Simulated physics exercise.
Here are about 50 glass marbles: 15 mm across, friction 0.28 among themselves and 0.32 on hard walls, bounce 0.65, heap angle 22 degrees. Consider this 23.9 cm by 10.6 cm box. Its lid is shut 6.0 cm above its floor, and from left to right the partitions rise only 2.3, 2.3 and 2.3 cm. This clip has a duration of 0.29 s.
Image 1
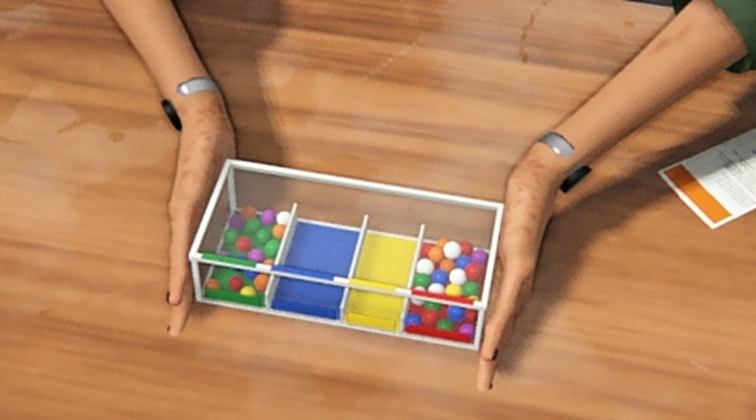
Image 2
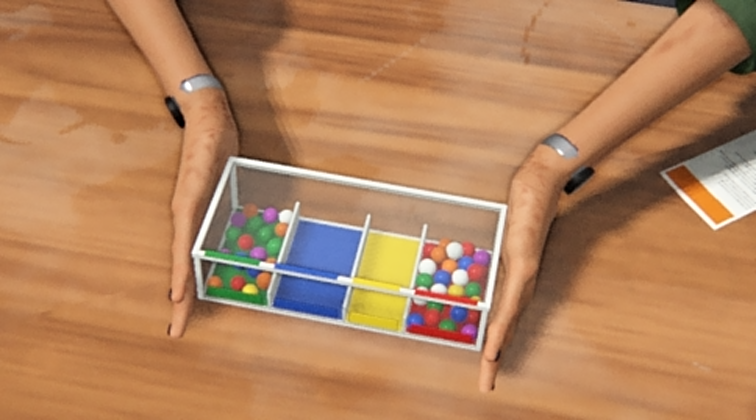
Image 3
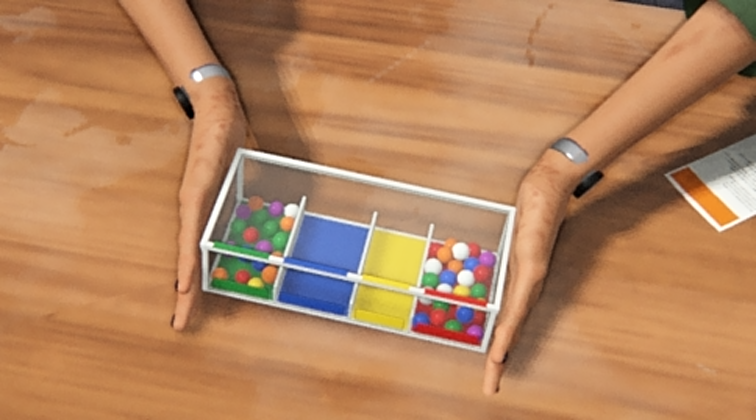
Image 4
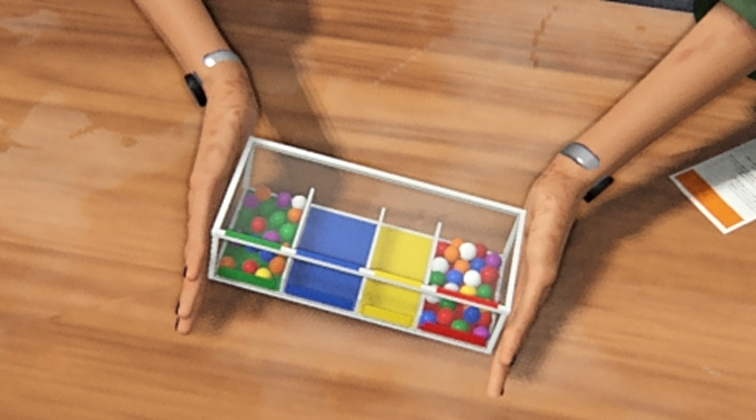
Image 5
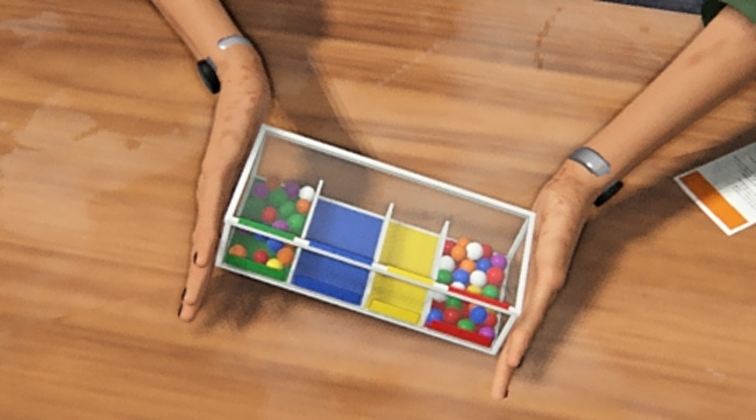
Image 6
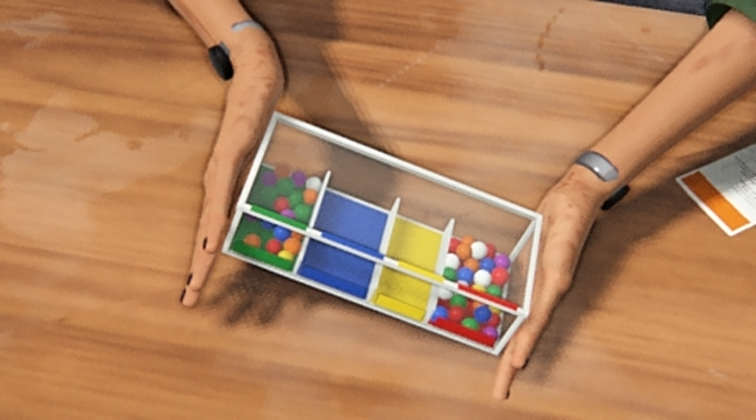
On a wooden table seen from above at an angle, two hands wearing wristbands hold a clear, white-edged box between their palms, with a printed sheet at the right. Small multicoloured balls fill the green left and red right compartments, while the blue and yellow middle ones are empty. The hands slowly raise the box's left end, tilting it moderately down to the right, as the balls stay in their compartments.
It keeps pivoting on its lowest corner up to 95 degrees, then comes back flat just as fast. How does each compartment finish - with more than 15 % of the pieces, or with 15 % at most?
Red: More than 15 %, blue: At most 15 %, green: At most 15 %, yellow: At most 15 %.
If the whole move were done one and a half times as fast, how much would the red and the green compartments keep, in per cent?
You'd end up with red at 85 percent and green at 0 percent.
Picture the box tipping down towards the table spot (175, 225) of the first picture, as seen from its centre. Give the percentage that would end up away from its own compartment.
Roughly 60 per cent.
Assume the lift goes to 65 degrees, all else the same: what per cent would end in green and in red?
In per cent, green 40 and red 60.
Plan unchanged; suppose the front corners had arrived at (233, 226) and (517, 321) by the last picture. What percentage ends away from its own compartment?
That gives some 40 per cent.
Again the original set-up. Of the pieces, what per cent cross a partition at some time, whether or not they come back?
Close to 40 percent.
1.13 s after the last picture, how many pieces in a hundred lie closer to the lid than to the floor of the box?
Around 30 %.
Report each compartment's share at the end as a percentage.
The red one gets 95, the blue one 0, the green one 0 and the yellow one 5.
Then, 1.13 s after the last picture, tilt 95 degrees; red 60 %, blue 10 %, green 35 %.
Then, 1.88 s after the last picture, tilt 42 degrees; red 95 %, yellow 5 %.
Then, 2.66 s after the last picture, tilt 0 degrees; red 95 %, yellow 5 %.
In the end, red 95 %, blue 0 %, green 0 %, yellow 5 %.
